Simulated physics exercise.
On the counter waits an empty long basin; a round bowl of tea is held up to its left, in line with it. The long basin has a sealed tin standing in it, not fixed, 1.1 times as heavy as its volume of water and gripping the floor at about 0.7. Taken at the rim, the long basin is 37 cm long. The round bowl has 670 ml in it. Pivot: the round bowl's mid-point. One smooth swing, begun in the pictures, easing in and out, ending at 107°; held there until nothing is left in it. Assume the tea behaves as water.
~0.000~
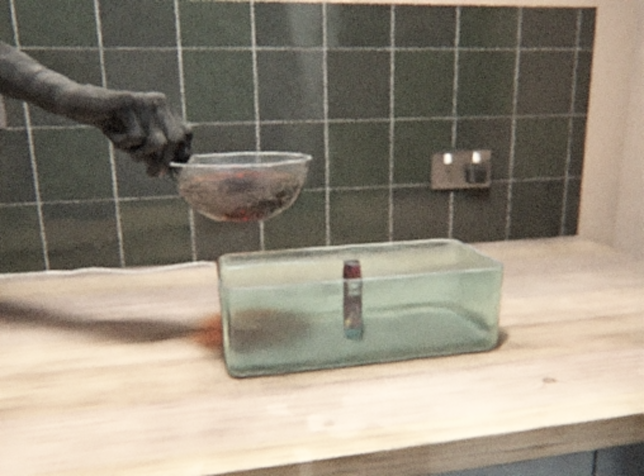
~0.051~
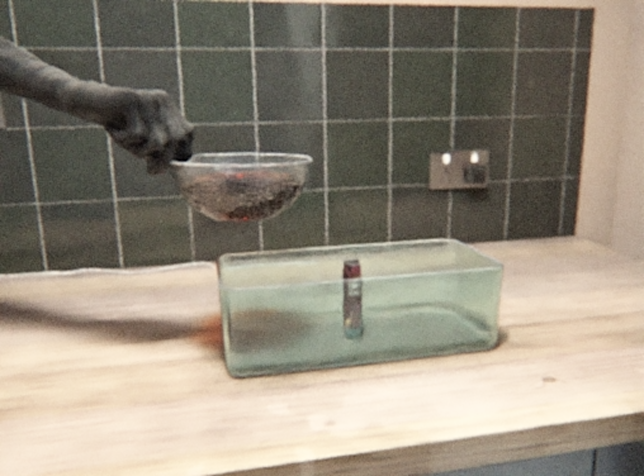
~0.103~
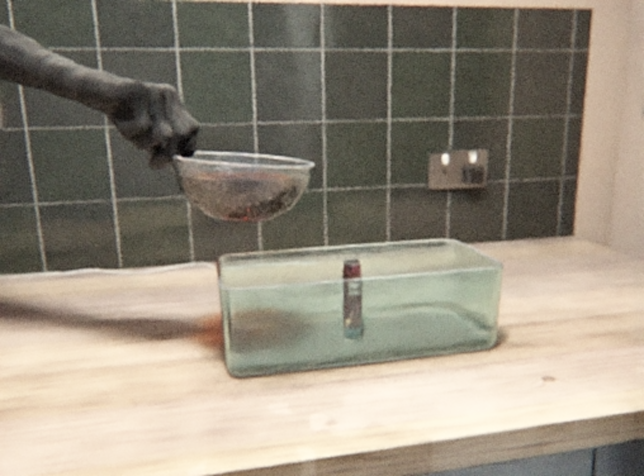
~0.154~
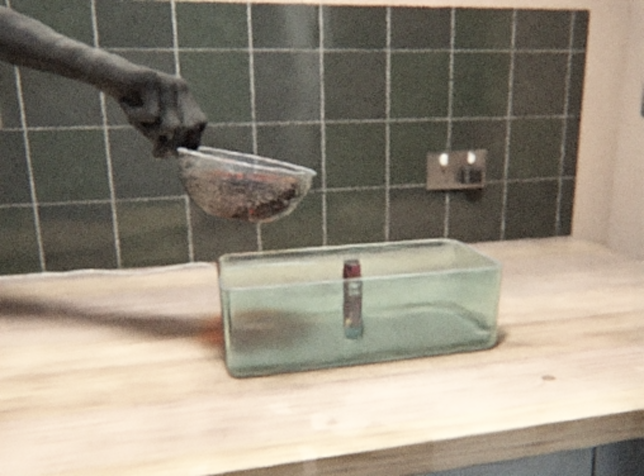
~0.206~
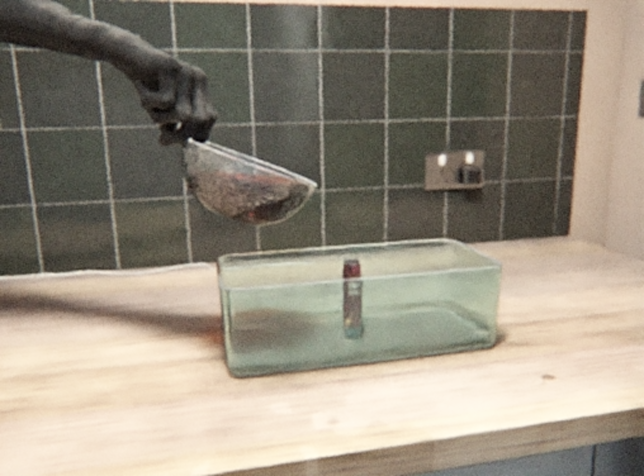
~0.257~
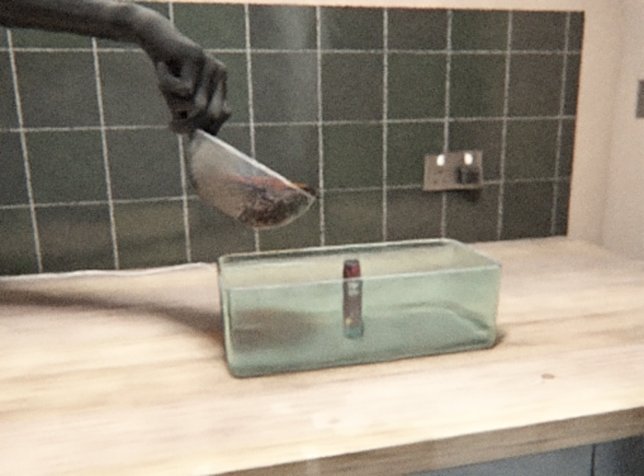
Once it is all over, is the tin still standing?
No - my bet is it capsizes.
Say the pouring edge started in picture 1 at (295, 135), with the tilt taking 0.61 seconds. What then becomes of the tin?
It tumbles.
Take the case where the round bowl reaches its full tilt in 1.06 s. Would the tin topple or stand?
Then it remains upright.
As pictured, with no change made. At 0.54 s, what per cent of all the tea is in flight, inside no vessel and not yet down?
Around 18 in a hundred.
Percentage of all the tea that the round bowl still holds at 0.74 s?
Remaining share: Approx. 0 %.
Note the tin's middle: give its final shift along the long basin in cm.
It finishes around 8.5 cm from where it began.
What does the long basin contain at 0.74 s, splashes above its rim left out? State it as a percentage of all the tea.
Some 98 percent of the total.
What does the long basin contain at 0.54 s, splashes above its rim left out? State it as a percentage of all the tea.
At that time the basin holds about 74 per cent of the liquid.
After 0.54 s the tilt is 95° and 8 per cent is still to pour; the tin stands where it began.
After 0.74 s the tilt is 107° and 0 per cent is still to pour; the tin leans 14°.
After 0.96 s the tilt is 107° and 0 per cent is still to pour; the tin lies on its side.
After 1.19 s the tilt is 107° and 0 per cent is still to pour; the tin lies on its side.
In the end the tin lies on its side.
